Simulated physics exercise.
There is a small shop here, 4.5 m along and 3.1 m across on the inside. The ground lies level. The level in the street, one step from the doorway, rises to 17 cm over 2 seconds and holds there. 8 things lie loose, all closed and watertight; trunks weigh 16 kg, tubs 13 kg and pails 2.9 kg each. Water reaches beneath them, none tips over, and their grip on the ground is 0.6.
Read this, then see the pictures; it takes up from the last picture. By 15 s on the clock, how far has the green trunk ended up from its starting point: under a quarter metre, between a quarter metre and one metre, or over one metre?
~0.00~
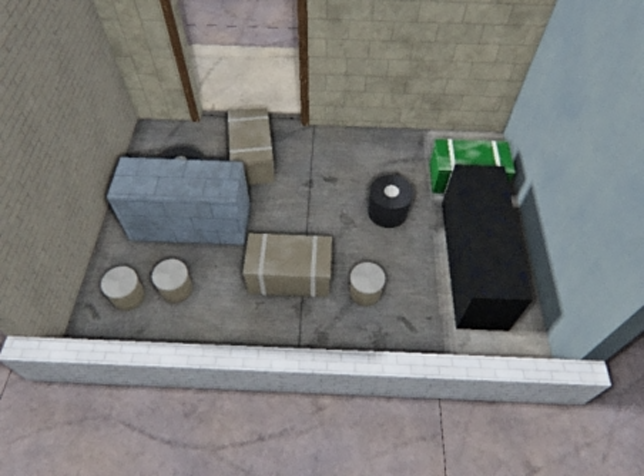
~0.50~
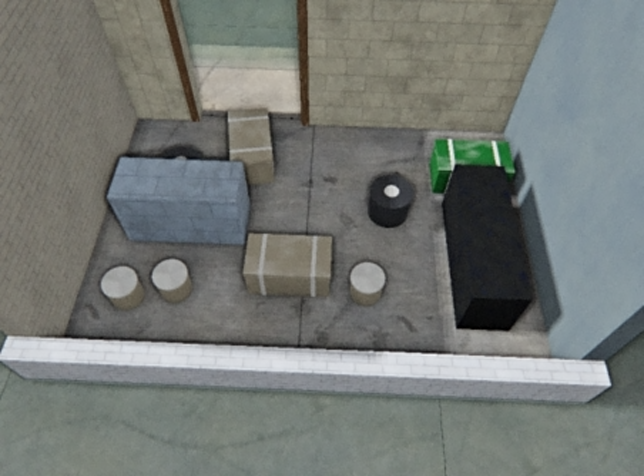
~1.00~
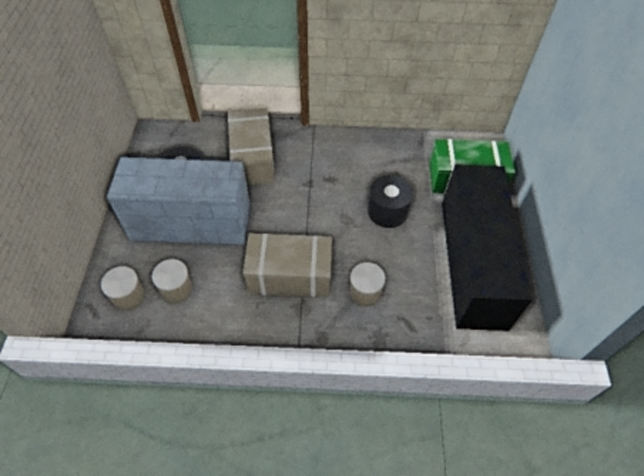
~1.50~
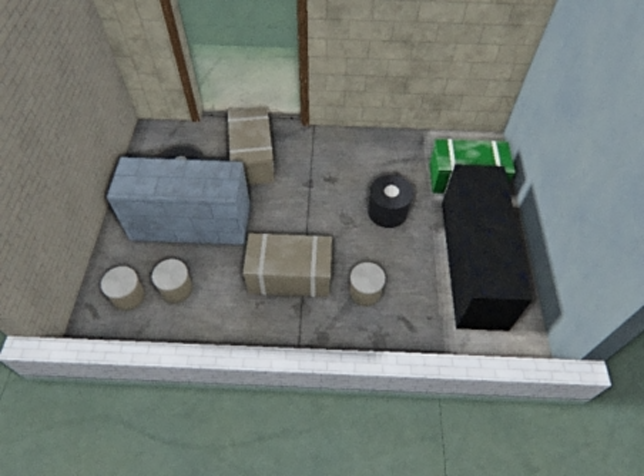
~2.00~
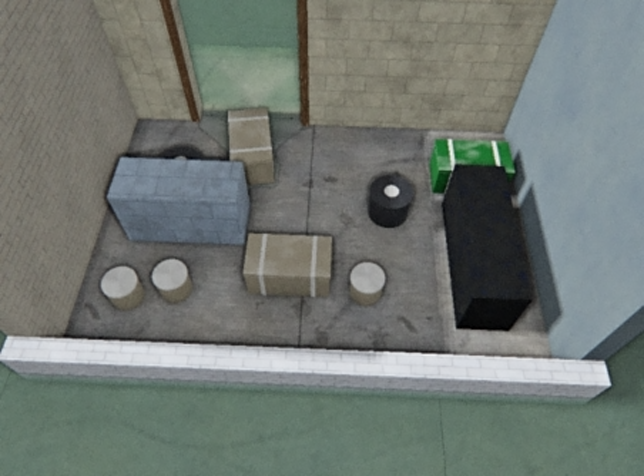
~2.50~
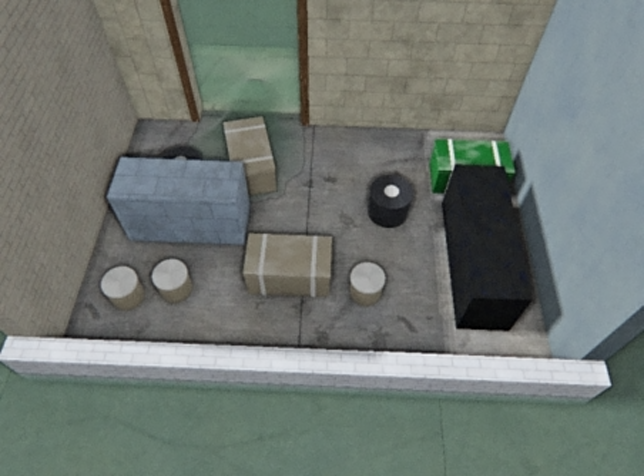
It will likely make a long trip.
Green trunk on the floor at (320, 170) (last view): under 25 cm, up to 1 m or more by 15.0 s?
It slides a little.
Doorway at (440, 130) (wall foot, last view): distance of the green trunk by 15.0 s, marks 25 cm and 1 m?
Then the green trunk gets carried off.
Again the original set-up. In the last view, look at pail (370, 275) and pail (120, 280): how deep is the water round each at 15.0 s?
I'd put it at 10 cm and 10 cm respectively.
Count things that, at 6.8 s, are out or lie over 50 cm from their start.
By that point, 3.
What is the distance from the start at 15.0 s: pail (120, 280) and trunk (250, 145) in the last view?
Respectively 100 and 350 cm.
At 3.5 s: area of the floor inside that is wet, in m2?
Roughly 4.5 m2.
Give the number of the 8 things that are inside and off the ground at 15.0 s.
I'd say 8 of them.
After 3.5 s the green trunk is near (474, 156), 0.0 m from its start, aground; 1 afloat.
After 6.8 s the green trunk is near (474, 156), 0.0 m from its start, aground; 2 afloat.
After 11.0 s the green trunk is near (402, 114), 0.9 m from its start, afloat; 7 afloat.
After 15.0 s the green trunk is near (387, 258), 1.7 m from its start, afloat; 8 afloat.
